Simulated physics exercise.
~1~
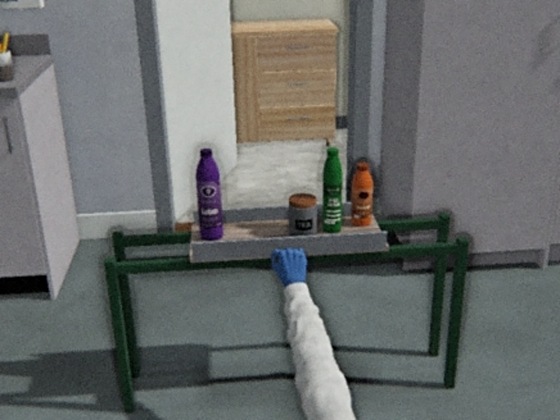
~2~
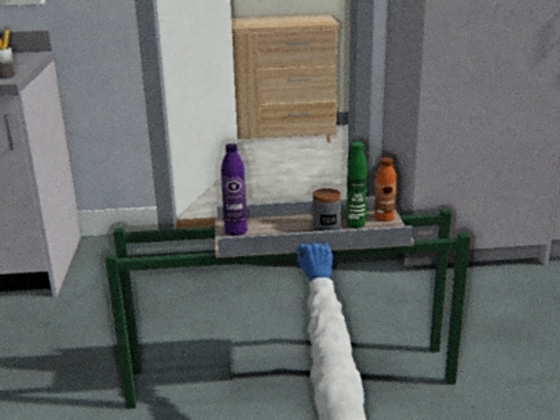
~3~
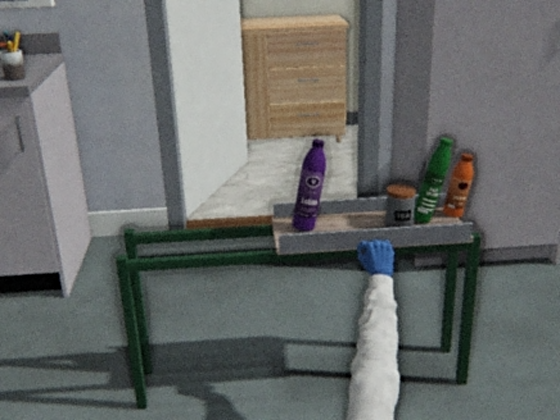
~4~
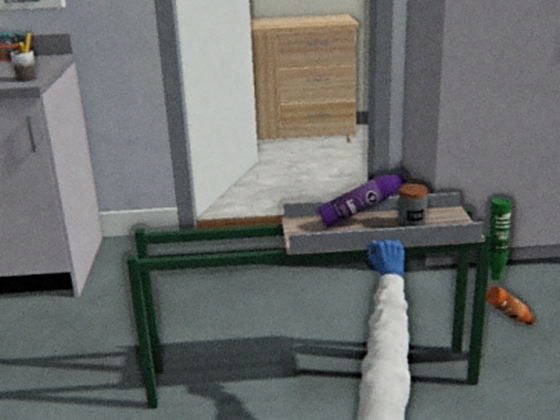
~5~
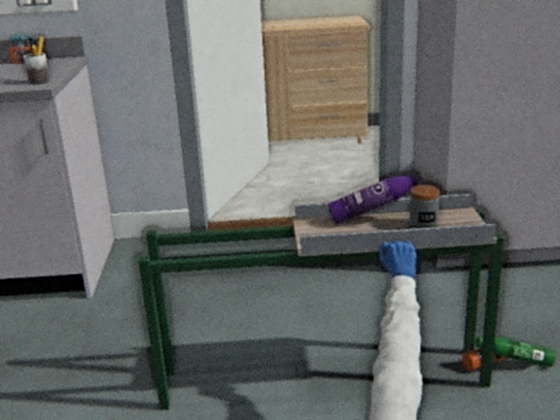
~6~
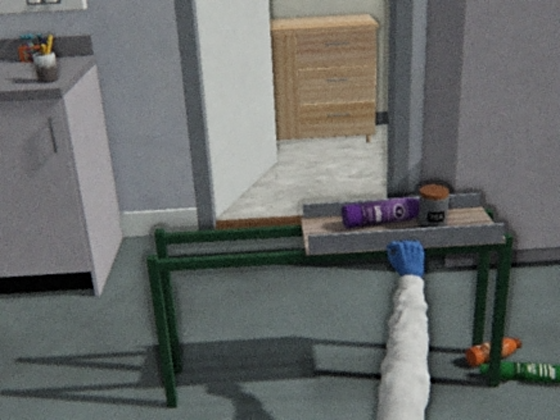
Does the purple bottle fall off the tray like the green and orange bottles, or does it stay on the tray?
The purple bottle stays on the tray, though it topples onto its side. The green and orange bottles both go off the tray and end up on the floor.
